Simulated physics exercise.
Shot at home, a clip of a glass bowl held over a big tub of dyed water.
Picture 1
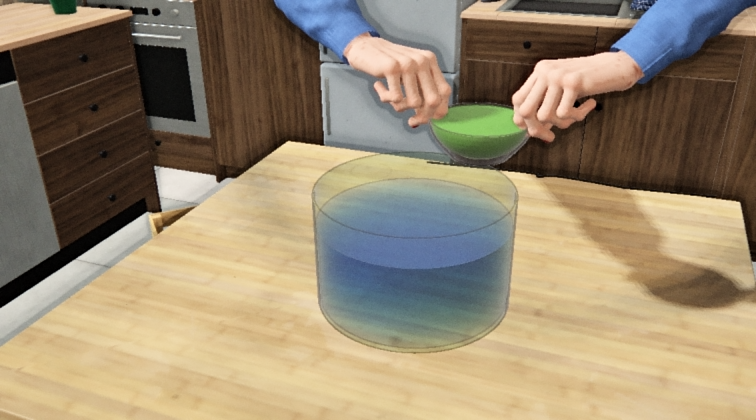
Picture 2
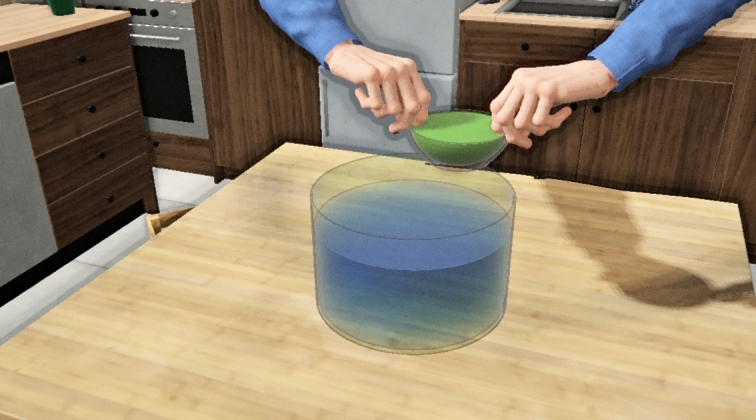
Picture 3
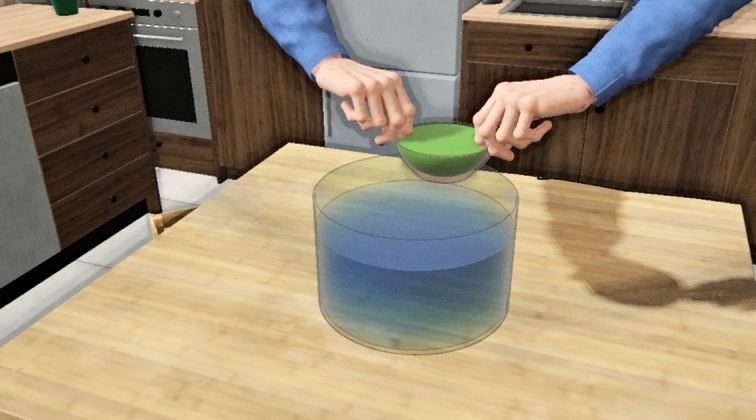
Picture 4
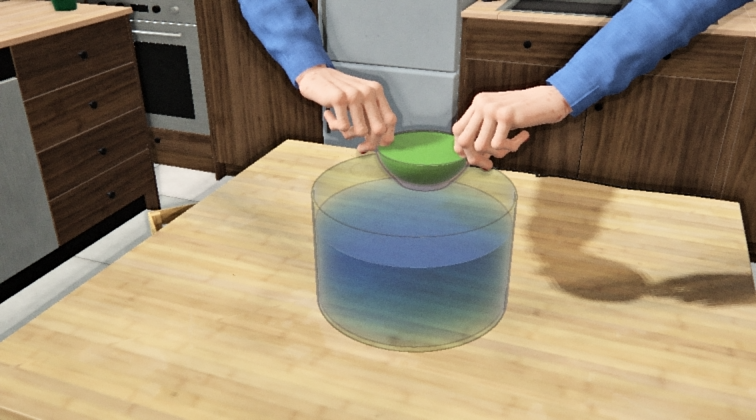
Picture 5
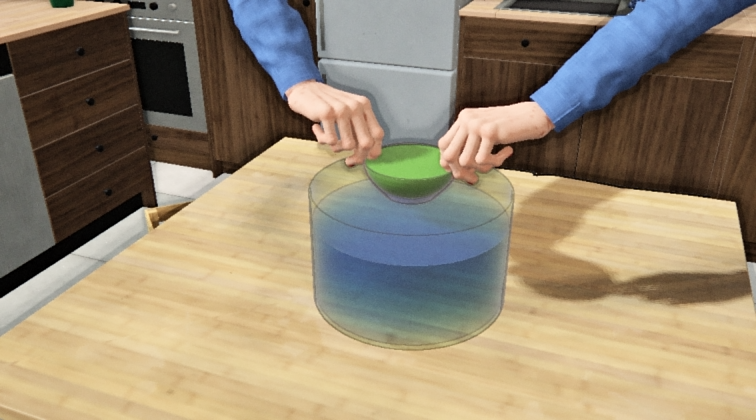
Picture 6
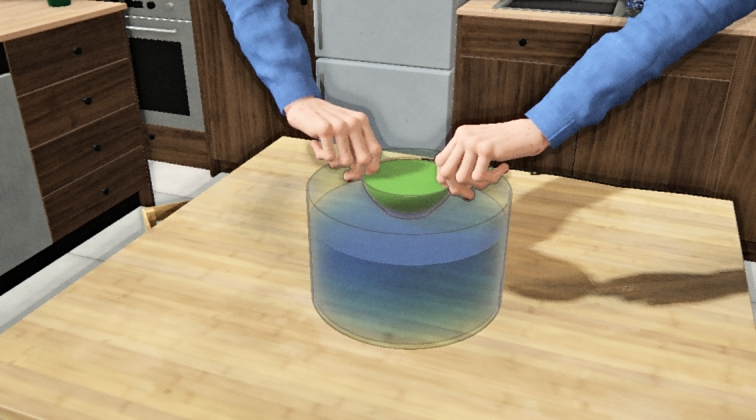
We see two hands holding a small glass bowl nearly full of green liquid above a big clear tub of blue water on a wooden table, lowering it and moving it slightly left until it is just over the surface.
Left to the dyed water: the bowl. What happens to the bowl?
The bowl fills and founders.
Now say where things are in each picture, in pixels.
The first frame shows bowl (480, 135) nearly full; above the big tub.
The second frame shows bowl nearly full, surface at (460, 128); coming down.
The third frame shows bowl (444, 153) nearly full; lower.
The fourth frame shows bowl nearly full, surface at (425, 149); lower still.
The fifth frame shows bowl (411, 175) nearly full; close to the surface.
The sixth frame shows bowl nearly full, surface at (409, 178); just over the surface.
Next, the bowl dips into the dyed water.
After that, dyed water pours in over its rim.
Finally, the bowl lies on the bottom.
